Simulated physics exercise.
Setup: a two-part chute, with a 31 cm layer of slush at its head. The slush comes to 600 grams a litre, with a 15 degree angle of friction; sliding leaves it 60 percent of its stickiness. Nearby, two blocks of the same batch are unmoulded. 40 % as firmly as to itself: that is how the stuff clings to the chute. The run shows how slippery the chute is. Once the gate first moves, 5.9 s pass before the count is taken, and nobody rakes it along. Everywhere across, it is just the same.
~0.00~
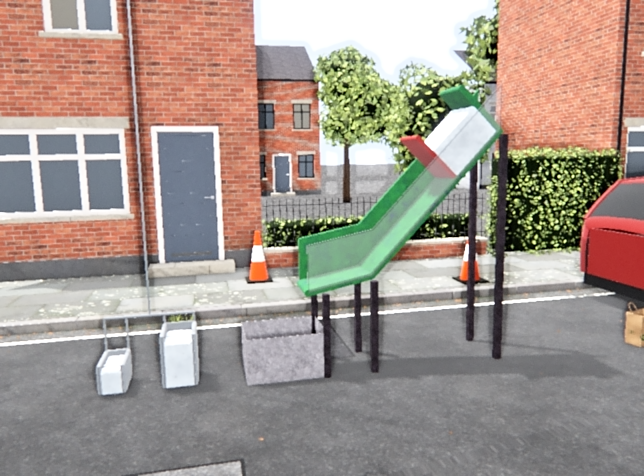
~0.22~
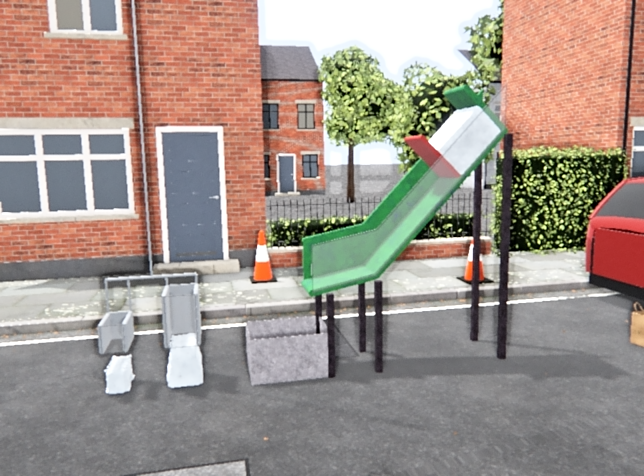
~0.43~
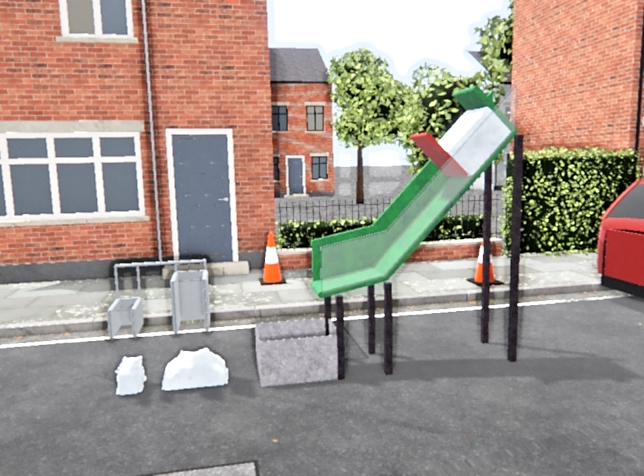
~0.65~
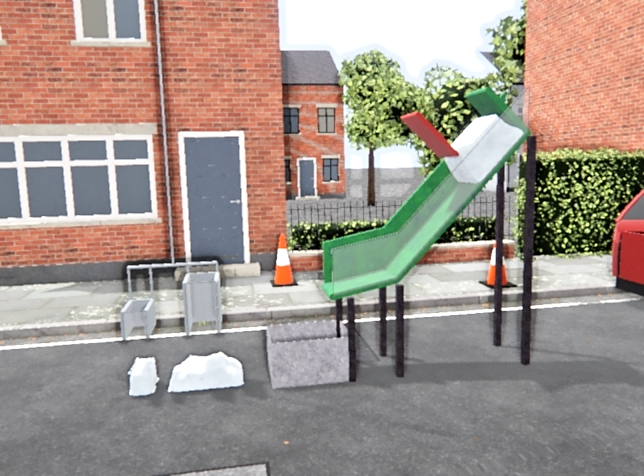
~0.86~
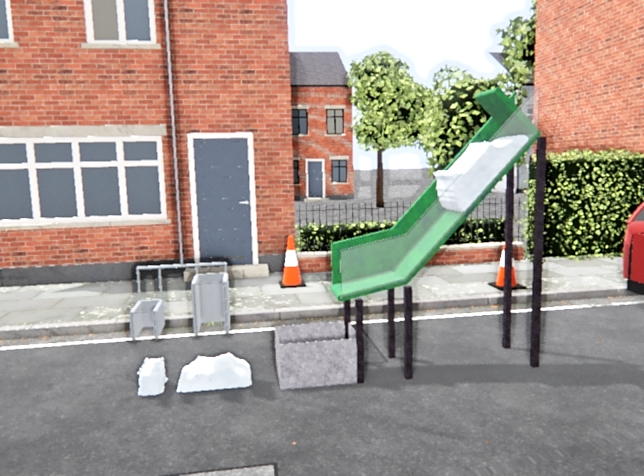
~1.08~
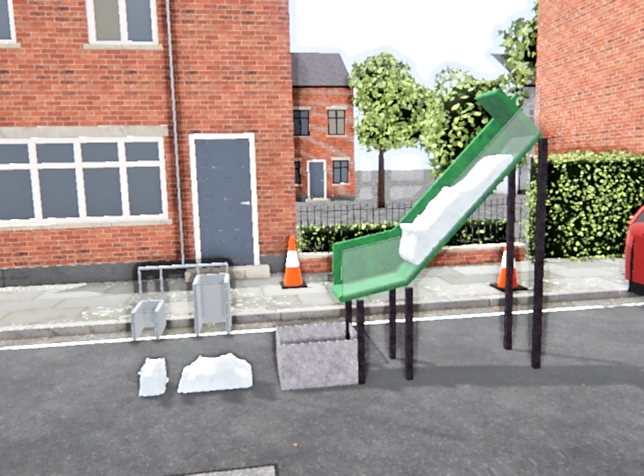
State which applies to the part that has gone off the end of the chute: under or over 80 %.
That value is over.
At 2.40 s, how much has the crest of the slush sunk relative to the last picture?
102.0 cm.
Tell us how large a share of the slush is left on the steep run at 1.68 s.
Some 1 in a hundred.
After 1.68 s, 1 % is on the steep run, 60 % on the flatter one and 39 % past the end.
After 2.40 s, none is on the steep run, 7 % on the flatter one and 93 % past the end.
After 3.11 s, none is on the steep run, 7 % on the flatter one and 93 % past the end.
After 3.83 s, none is on the steep run, 7 % on the flatter one and 93 % past the end.
After 6.28 s, at the end, none is on the steep run, 7 % on the flatter one and 93 % past the end.
